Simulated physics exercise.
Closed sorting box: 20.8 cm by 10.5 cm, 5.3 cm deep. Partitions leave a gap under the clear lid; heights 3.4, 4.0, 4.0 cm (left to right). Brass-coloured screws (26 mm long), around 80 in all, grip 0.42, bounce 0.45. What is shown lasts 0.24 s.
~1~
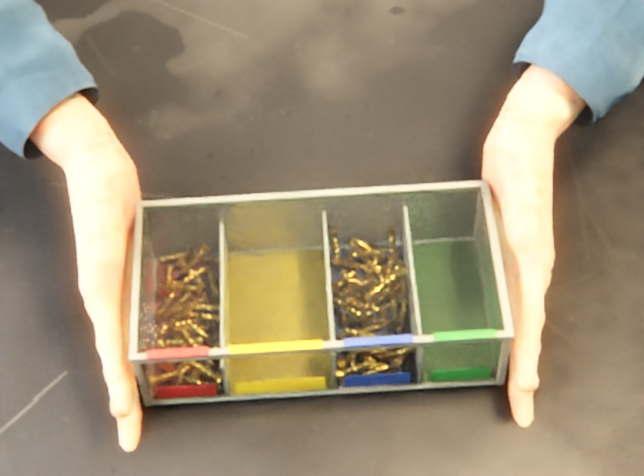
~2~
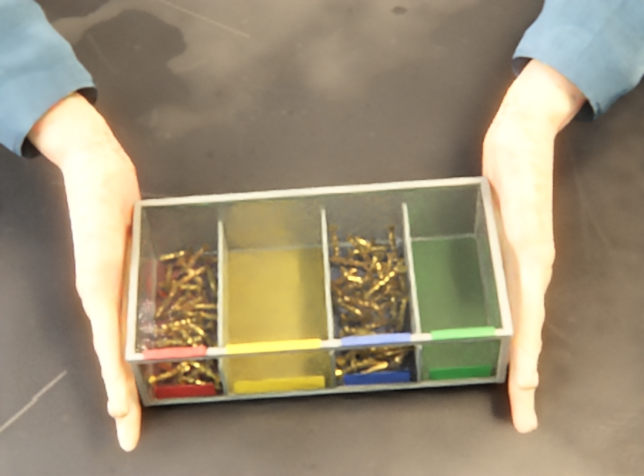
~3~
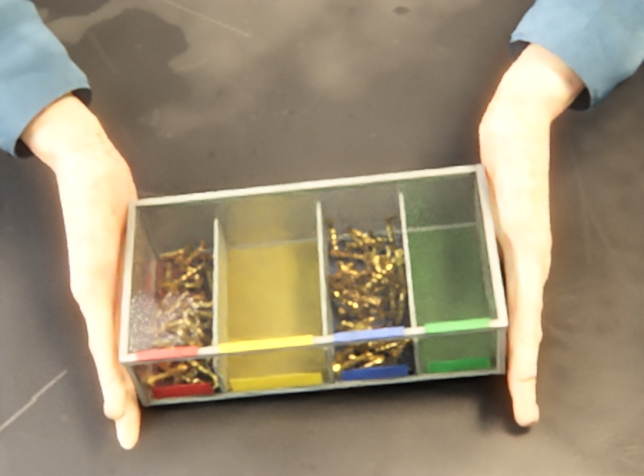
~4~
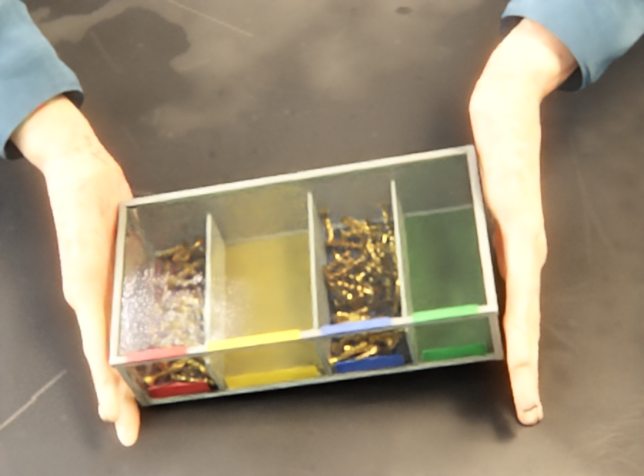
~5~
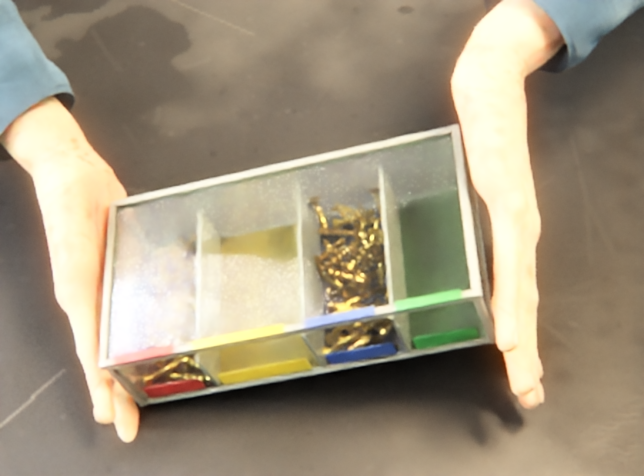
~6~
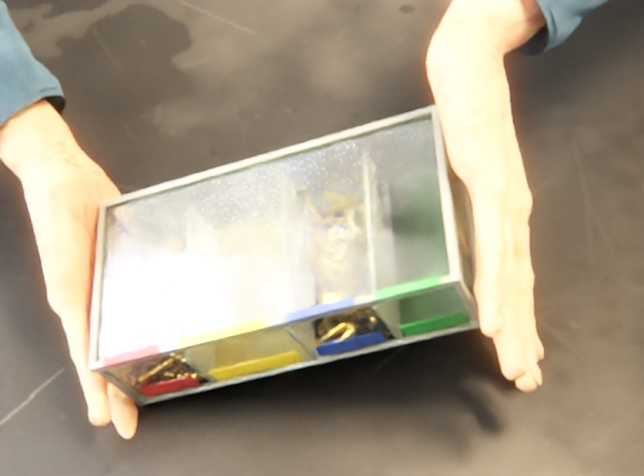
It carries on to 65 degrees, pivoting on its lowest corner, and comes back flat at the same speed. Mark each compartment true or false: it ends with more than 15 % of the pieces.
Red compartment: True, blue compartment: True, green compartment: False, yellow compartment: False.
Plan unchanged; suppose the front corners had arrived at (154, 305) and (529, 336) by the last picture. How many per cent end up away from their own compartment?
Then around 0 percent would end up out of place.
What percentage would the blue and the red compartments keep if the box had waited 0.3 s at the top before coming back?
In per cent: Blue 60; red 40.
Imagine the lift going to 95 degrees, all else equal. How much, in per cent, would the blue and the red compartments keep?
With that change, blue ends at 45 percent while red ends at 45 percent.
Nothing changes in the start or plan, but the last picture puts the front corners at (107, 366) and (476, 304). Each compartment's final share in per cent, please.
Red 40; blue 60; green 0; yellow 0.
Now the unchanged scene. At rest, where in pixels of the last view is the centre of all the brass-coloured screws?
(345, 316).
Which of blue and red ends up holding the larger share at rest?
Result: Blue has more.
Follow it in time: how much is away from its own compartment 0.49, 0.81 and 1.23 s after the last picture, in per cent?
Around 0, then 0, then 0.
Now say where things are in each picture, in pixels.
The first picture shows box tilt 0 degrees, front corners at (137, 356) and (506, 333); red 40 %, blue 60 %.
The second picture shows box tilt 1 degrees, front corners at (134, 356) and (505, 331).
The third picture shows box tilt 5 degrees, front corners at (128, 357) and (500, 322), lowest corner left front.
The fourth picture shows box tilt 10 degrees, front corners at (118, 359) and (489, 307), lowest corner left front.
The fifth picture shows box tilt 16 degrees, front corners at (108, 361) and (473, 292), lowest corner left front.
The sixth picture shows box tilt 21 degrees, front corners at (97, 364) and (452, 277), lowest corner left front; red 40 %, blue 60 %.
Then, 0.49 s after the last picture, tilt 63 degrees; red 40 %, blue 60 %.
Then, 0.81 s after the last picture, tilt 26 degrees; red 40 %, blue 60 %.
Then, 1.23 s after the last picture, tilt 0 degrees; red 40 %, blue 60 %.
In the end, red 40 %, blue 60 %, green 0 %, yellow 0 %.
